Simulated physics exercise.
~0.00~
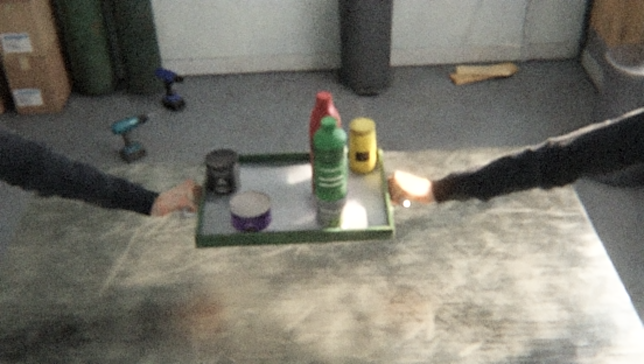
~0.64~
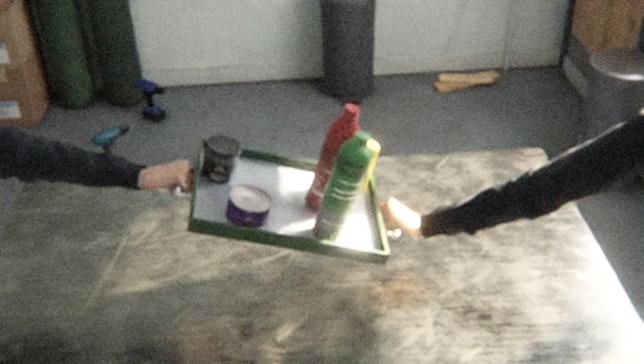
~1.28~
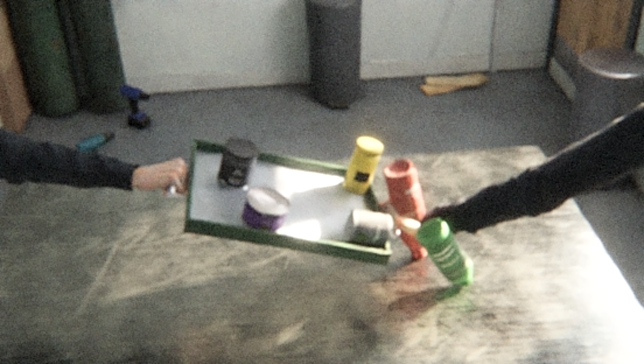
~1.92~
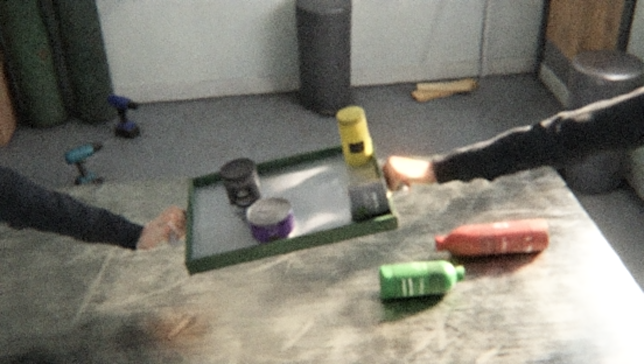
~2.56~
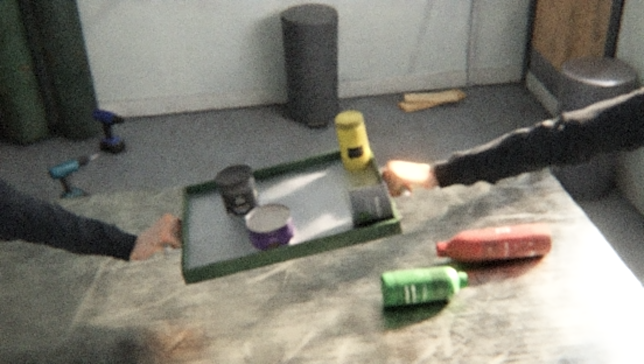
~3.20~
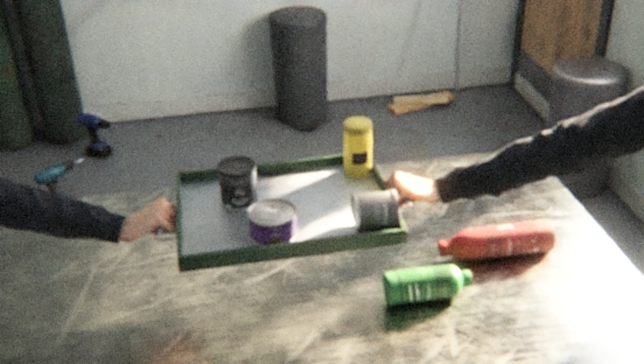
Above a workshop table, two hands tilting a tray rightward, red and green bottles toppling off, then levelling it, yellow jar still upright.
